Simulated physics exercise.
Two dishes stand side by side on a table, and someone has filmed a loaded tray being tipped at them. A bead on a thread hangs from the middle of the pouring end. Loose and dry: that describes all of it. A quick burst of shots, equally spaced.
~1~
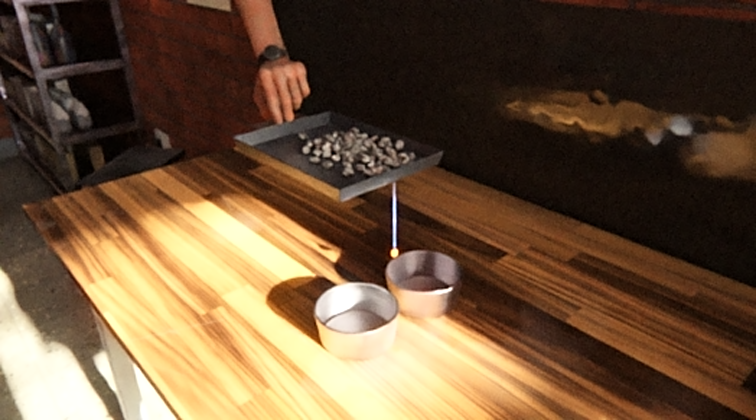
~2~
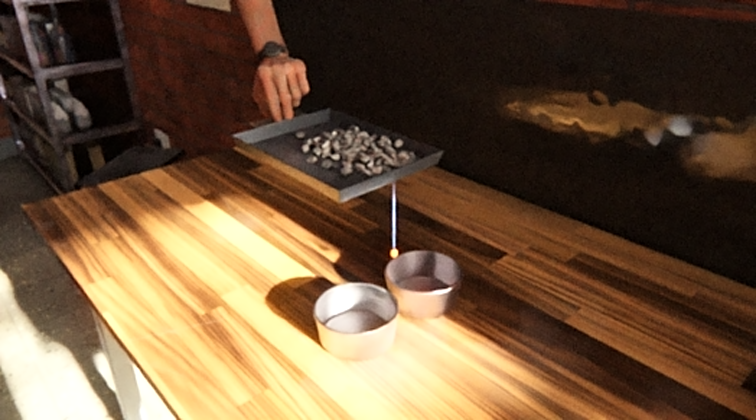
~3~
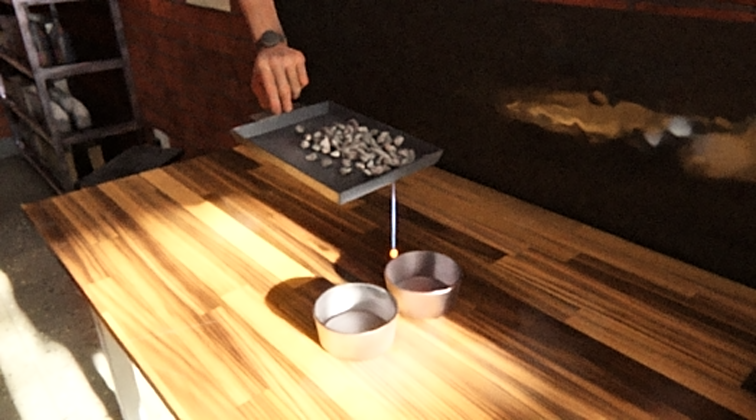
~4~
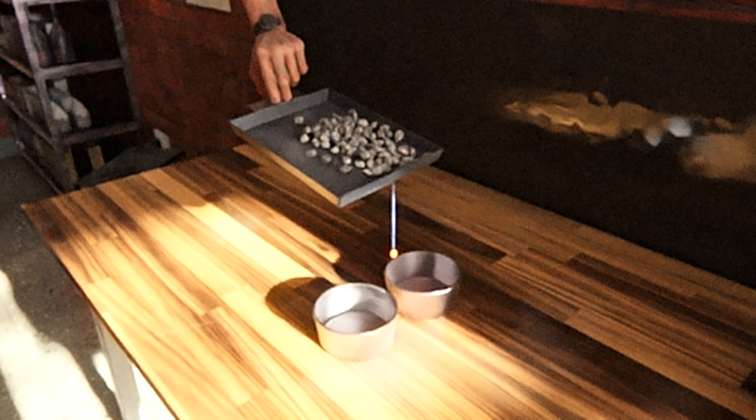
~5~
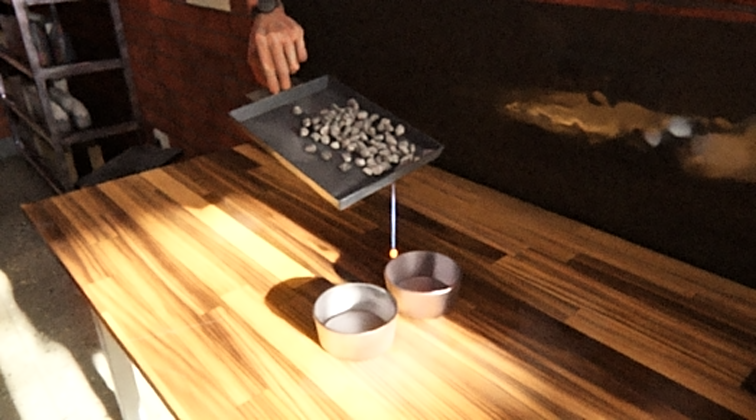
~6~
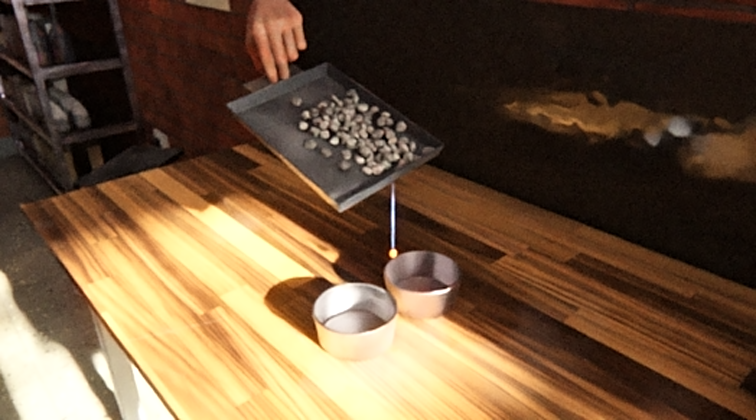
On a wooden table, a hand slowly tilts a tray of gravel above two dishes.
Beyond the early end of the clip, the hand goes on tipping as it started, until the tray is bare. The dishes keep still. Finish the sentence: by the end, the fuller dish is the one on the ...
... left.
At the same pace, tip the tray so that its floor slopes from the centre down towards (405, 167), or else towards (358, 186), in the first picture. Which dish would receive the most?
Case one: The dish at right. Case two: The dish at left.
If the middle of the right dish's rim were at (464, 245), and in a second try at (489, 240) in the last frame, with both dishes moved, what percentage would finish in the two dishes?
Result: 10 % and 0 %.
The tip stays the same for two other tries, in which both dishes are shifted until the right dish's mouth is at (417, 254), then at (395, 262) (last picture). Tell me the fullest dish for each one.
The dish to the left at the first, the dish to the left at the second.
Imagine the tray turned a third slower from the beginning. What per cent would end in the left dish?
Estimate: Some 70 %.
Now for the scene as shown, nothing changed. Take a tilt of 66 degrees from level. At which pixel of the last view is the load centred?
Somewhere near pixel (352, 187).
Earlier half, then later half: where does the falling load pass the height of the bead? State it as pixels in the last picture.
The leading part at (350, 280), the rest of it at (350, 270).
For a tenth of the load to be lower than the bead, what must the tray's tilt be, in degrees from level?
Angle reached: About 75°.
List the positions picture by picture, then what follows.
In the first frame, corners of the pouring end near (340, 187) and (438, 151), level; middle of the load near (364, 151), bits of gravel; left dish near (385, 338); right dish near (452, 297); bead on its thread near (394, 253).
In the second frame, corners of the pouring end near (340, 188) and (437, 151), level; middle of the load near (363, 150).
In the third frame, corners of the pouring end near (340, 190) and (437, 150), tipped barely, lowest at the left corner; middle of the load near (363, 147).
In the fourth frame, corners of the pouring end near (340, 194) and (438, 148), tipped a little, lowest at the left corner; middle of the load near (363, 142).
In the fifth frame, corners of the pouring end near (340, 198) and (438, 146), tipped a little, lowest at the left corner; middle of the load near (363, 138).
In the sixth frame, corners of the pouring end near (340, 201) and (439, 144), tipped clearly, lowest at the left corner; middle of the load near (356, 130); left dish near (383, 338); right dish near (450, 298).
Shortly afterwards, tray tipped steeply; all but a few on the tray; only a few in the left dish; a little in the air.
Next, tray tipped past a quarter turn; a little on the tray; near two thirds in the left dish; only a few in the right dish; a little outside both; a little in the air.
Some moments later, tray tipped past a quarter turn; near two thirds in the left dish; only a few in the right dish; near a quarter outside both.
In the end, tray tipped past a quarter turn; near two thirds in the left dish; only a few in the right dish; near a quarter outside both.
